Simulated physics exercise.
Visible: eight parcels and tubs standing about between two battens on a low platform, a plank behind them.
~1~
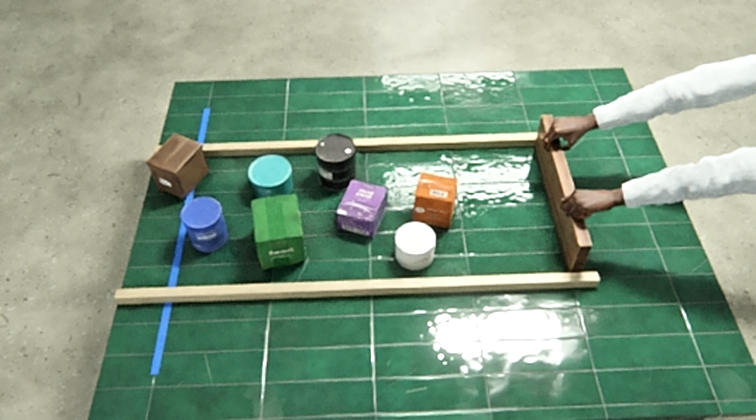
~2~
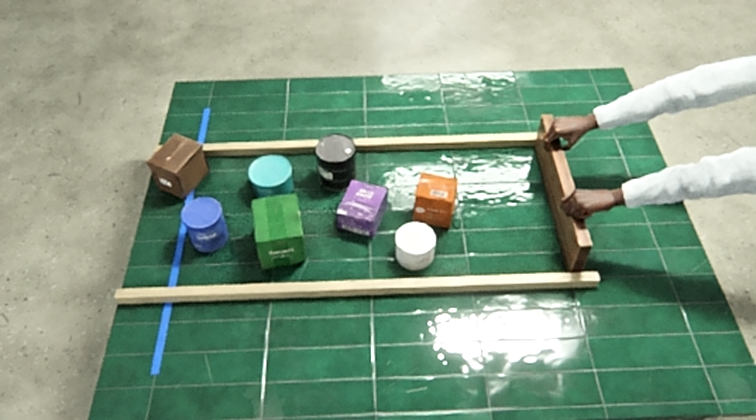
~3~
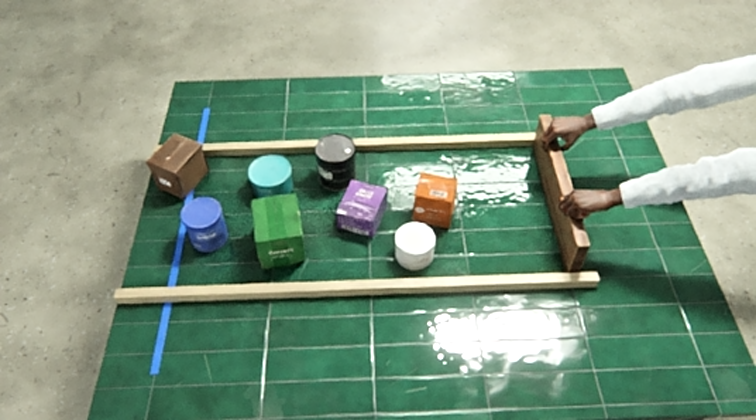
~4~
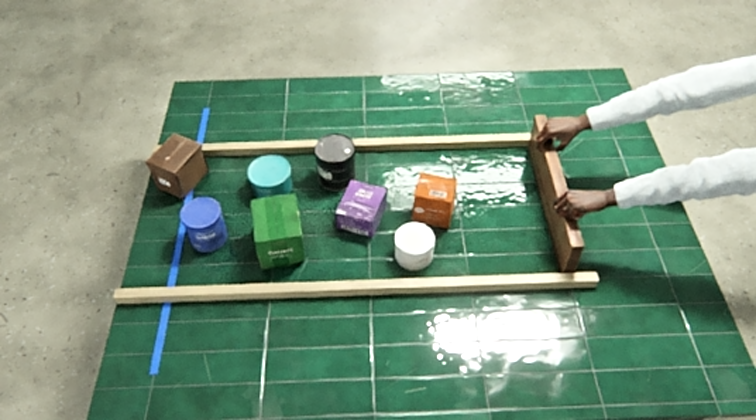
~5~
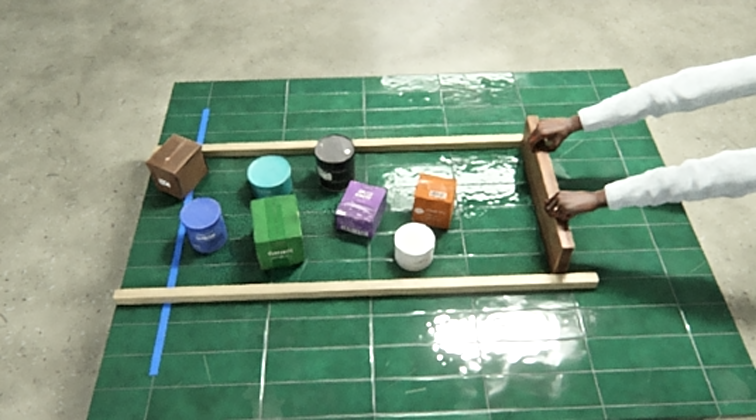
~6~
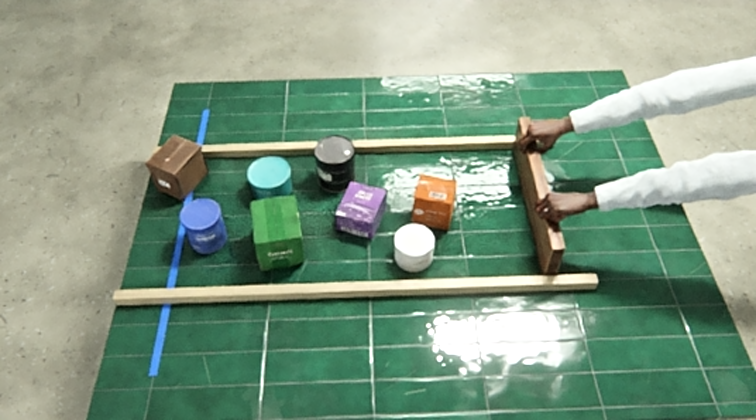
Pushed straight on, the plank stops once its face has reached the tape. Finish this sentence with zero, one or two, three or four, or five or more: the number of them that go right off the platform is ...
The number of them that go right off the platform is five or more.
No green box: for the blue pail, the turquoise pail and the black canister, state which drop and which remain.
Well, the blue pail leaves the top, the turquoise pail leaves the top, and the black canister hangs in there.
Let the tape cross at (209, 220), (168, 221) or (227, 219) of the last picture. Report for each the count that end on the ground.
First 2, then 5, then 2.
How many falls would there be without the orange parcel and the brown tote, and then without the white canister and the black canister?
The number fallen is 3, and in the other try 3.
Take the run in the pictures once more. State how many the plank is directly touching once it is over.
The count comes out at 3.
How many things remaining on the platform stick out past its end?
The total would be 0.
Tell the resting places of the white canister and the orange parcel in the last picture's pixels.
Going in order: First (153, 258), then (159, 215).
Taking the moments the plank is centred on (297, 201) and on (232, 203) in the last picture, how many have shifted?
Tally: 7; 8.
Early on, none off yet; brown tote at rest near (179, 169); blue pail at rest near (205, 227); turquoise pail at rest near (270, 180).
A while later, none off yet; brown tote at rest near (179, 169); blue pail travelled a little near (195, 225); turquoise pail travelled about its own width near (244, 180).
Finally, the number that fall off is five or more; lost, purple box, green box, turquoise pail, blue pail and brown tote.
